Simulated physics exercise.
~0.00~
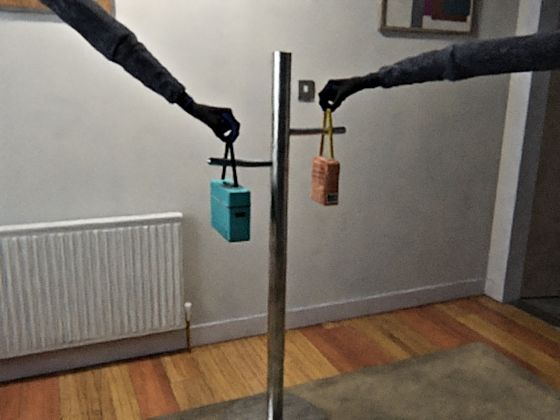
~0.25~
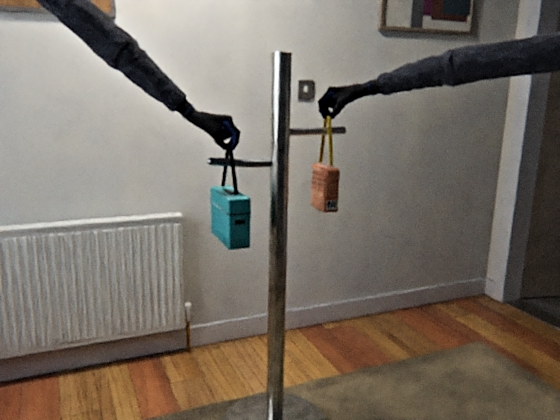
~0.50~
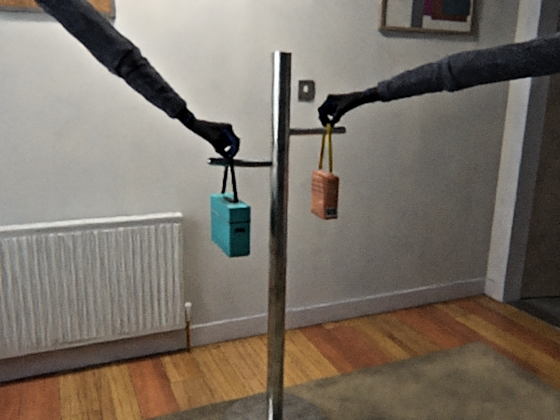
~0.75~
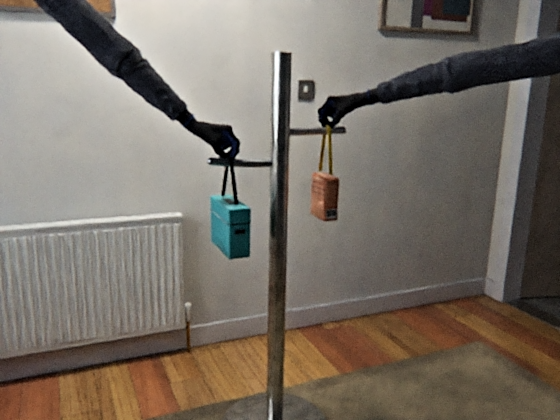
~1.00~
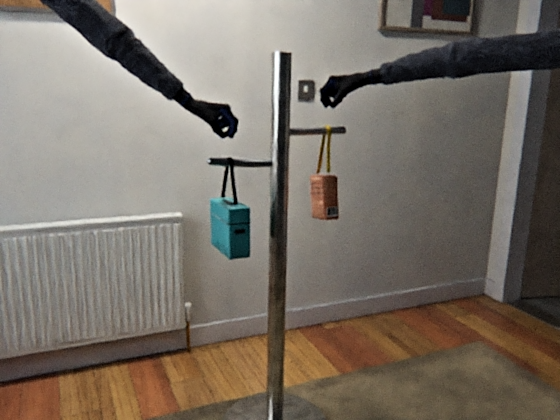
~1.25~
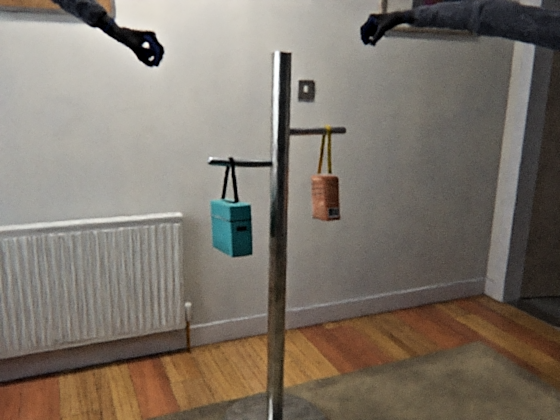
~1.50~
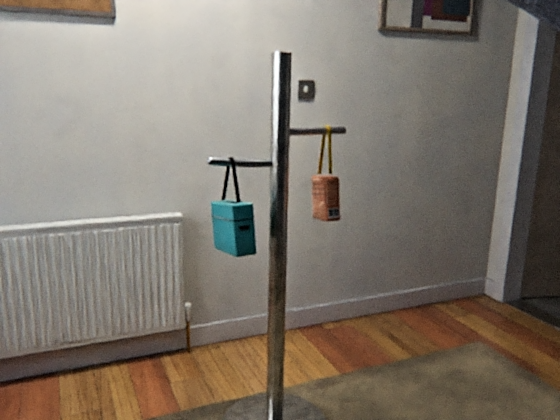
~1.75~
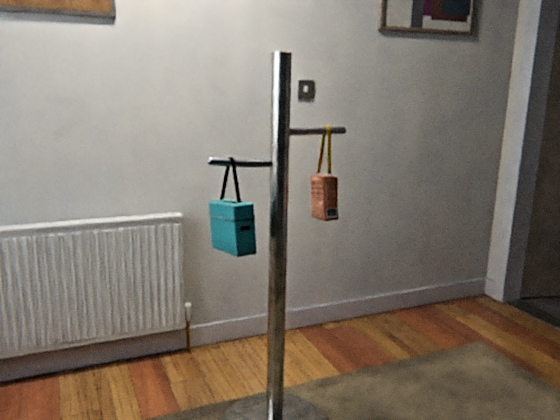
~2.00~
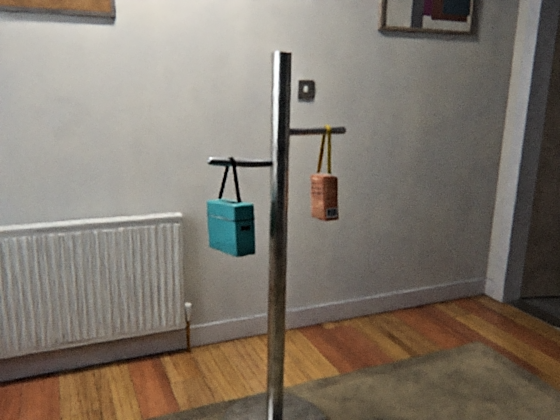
Two hands lowering a turquoise case and an orange pouch onto pegs of a metal post, then withdrawing, both left hanging.
